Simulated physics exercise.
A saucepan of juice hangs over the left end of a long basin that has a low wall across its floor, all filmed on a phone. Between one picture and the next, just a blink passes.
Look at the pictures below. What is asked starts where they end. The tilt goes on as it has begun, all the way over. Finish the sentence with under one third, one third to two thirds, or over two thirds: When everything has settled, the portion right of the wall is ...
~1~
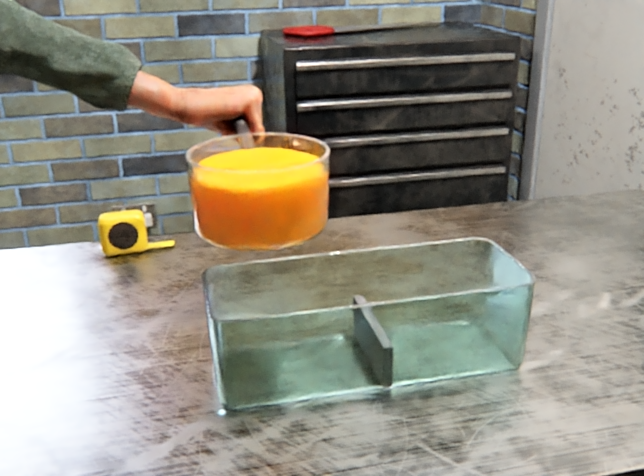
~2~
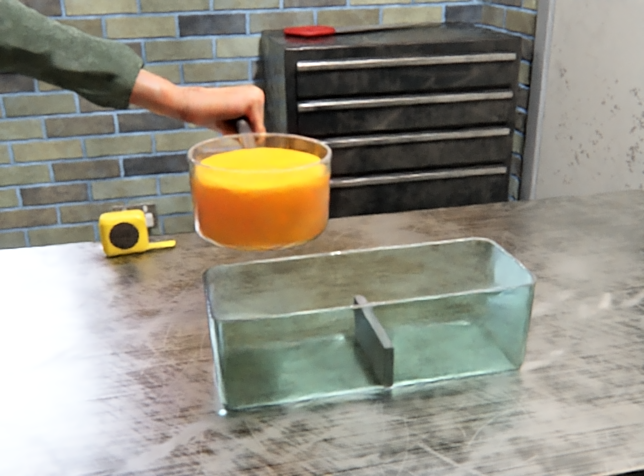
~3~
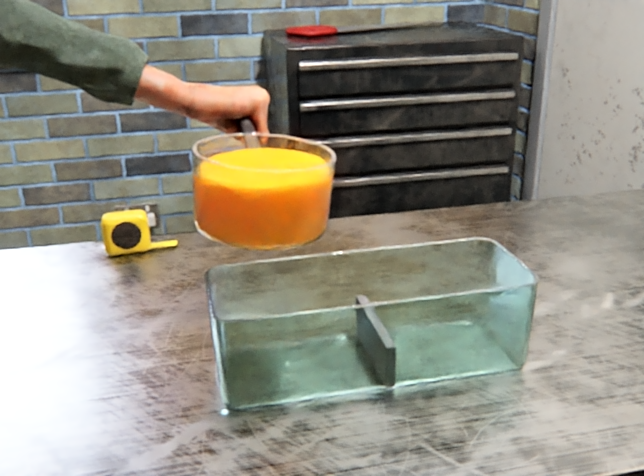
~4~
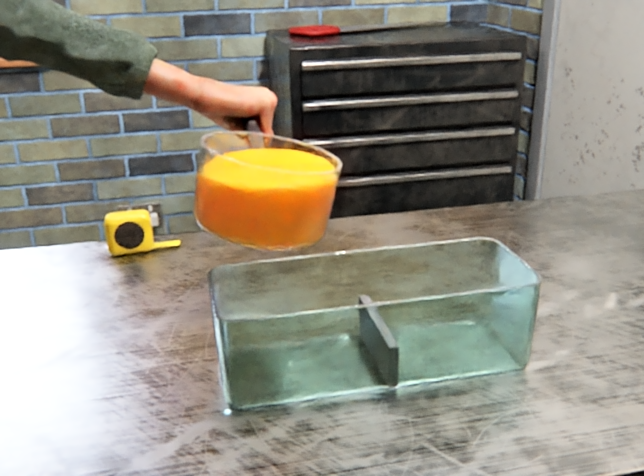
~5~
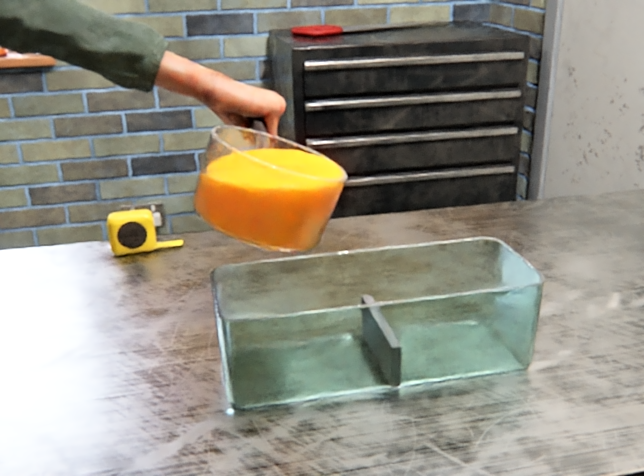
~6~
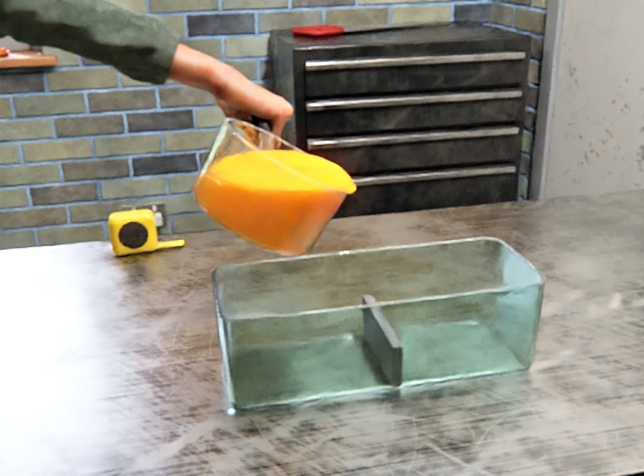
When everything has settled, the portion right of the wall is one third to two thirds.
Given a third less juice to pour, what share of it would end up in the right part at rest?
About 25 per cent.
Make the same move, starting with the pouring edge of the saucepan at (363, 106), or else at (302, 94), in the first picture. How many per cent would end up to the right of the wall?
The first gives 90 %, the second 40 %.
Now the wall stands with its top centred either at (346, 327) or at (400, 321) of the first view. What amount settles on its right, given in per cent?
80 per cent, then 15 per cent, roughly.
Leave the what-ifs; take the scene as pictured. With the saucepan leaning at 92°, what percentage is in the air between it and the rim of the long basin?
I'd say some 30 per cent.
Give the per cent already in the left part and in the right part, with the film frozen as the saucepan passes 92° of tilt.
On the left near 5 in a hundred, on the right near 25 in a hundred.
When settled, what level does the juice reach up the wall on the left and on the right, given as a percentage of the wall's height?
The left reaches some 40 %, the right about 40 %.
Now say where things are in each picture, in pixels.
The first picture shows tilt 0°; pouring edge (326, 148); surface from (191, 171) to (322, 160); the long basin's rim runs from (206, 295) to (512, 260); the wall's top is at (372, 321).
The second picture shows tilt 1°; pouring edge (328, 150); surface from (192, 171) to (324, 161).
The third picture shows tilt 6°; pouring edge (332, 154); surface from (196, 169) to (328, 161).
The fourth picture shows tilt 12°; pouring edge (338, 162); surface from (201, 169) to (334, 163).
The fifth picture shows tilt 21°; pouring edge (343, 173); surface from (204, 171) to (341, 165).
The sixth picture shows tilt 32°; pouring edge (344, 186); surface from (200, 175) to (339, 175); 3 per cent is over the edge.
A moment on, the saucepan is tipped on its side and 35 per cent is still to pour, 7 is left of the wall and 27 right of it.
Next, the saucepan is tipped right over and 7 per cent is still to pour, 40 is left of the wall and 47 right of it.
Then the saucepan is tipped right over and 1 per cent is still to pour, 49 is left of the wall and 47 right of it.
Later the saucepan is tipped right over and 0 per cent is still to pour, 51 is left of the wall and 47 right of it.
Finally, 51 per cent lies left of the wall, 47 right of it and 2 outside.
